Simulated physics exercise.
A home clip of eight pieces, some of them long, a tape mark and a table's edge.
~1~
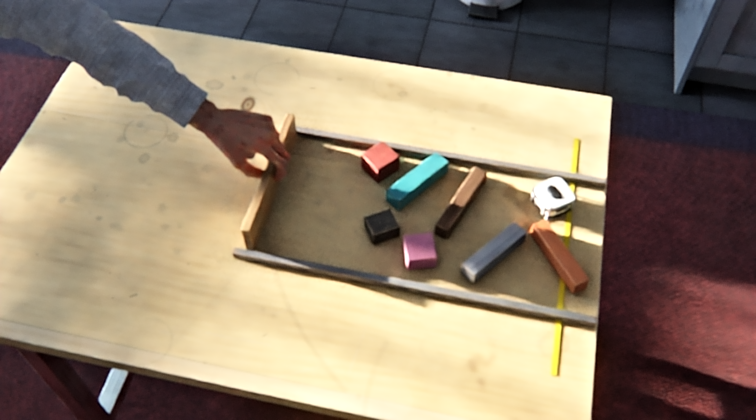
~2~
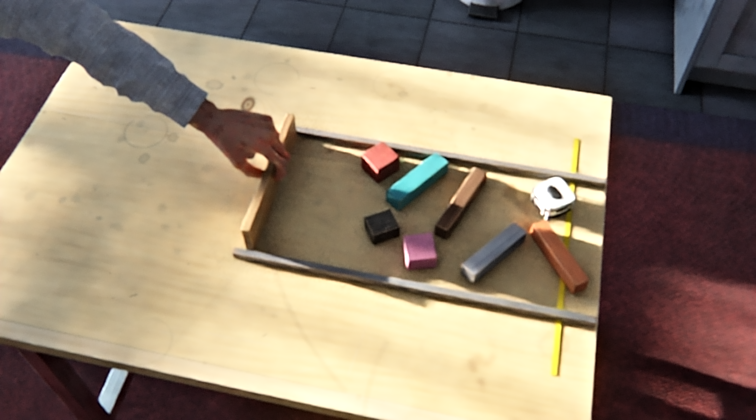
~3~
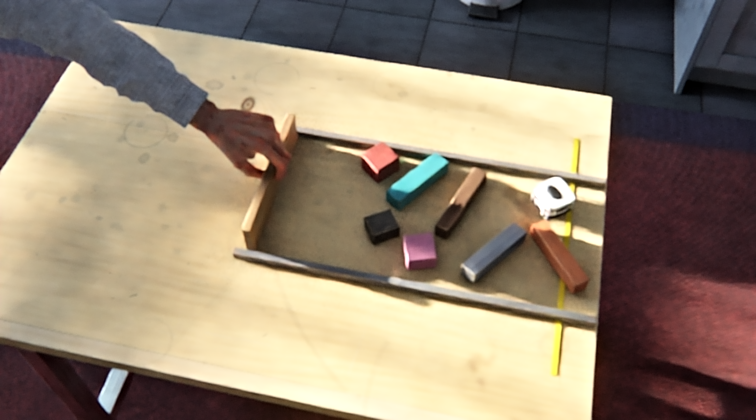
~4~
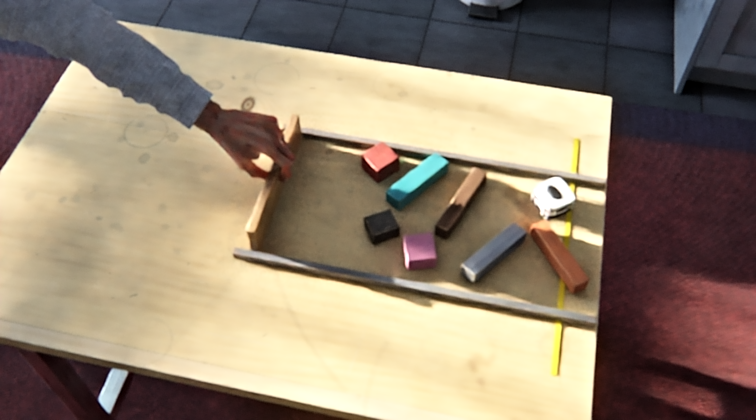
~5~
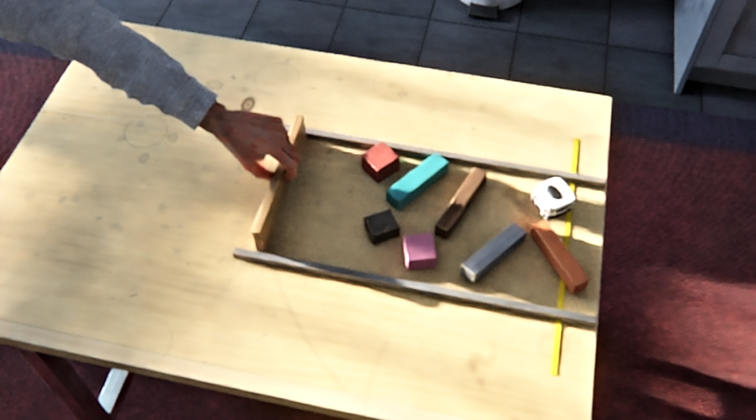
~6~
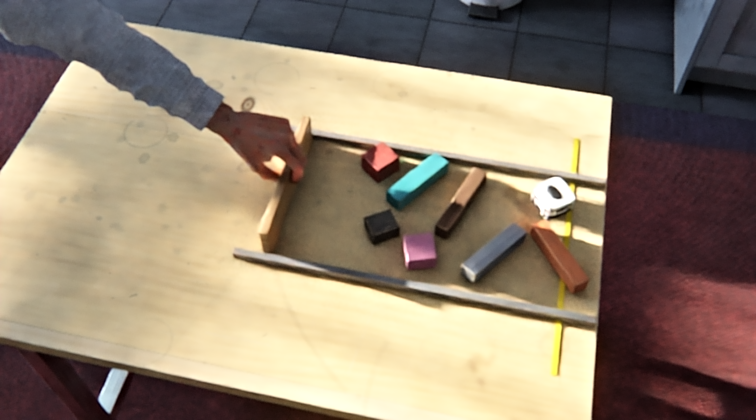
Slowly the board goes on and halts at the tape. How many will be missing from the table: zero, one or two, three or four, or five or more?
As it turns out, the number that fall off is three or four.
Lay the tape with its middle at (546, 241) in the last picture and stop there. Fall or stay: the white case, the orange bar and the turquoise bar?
The white case comes down, the orange bar tumbles off, the turquoise bar stays on.
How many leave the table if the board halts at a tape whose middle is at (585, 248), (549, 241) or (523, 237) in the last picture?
It would be 5, 2 and 1.
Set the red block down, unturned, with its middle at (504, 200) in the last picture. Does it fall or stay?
From there it comes down.
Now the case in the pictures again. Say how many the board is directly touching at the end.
The number is 3.
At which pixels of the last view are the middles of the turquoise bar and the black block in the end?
The turquoise bar at (603, 222), the black block at (580, 265).
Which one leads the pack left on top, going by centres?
The turquoise bar ends nearest.
Soon after, none off yet; orange bar at rest near (559, 256); white case at rest near (553, 199); grey stick at rest near (494, 252).
At rest, the number that fall off is three or four; fallen, brown stick, grey stick, white case and orange bar.
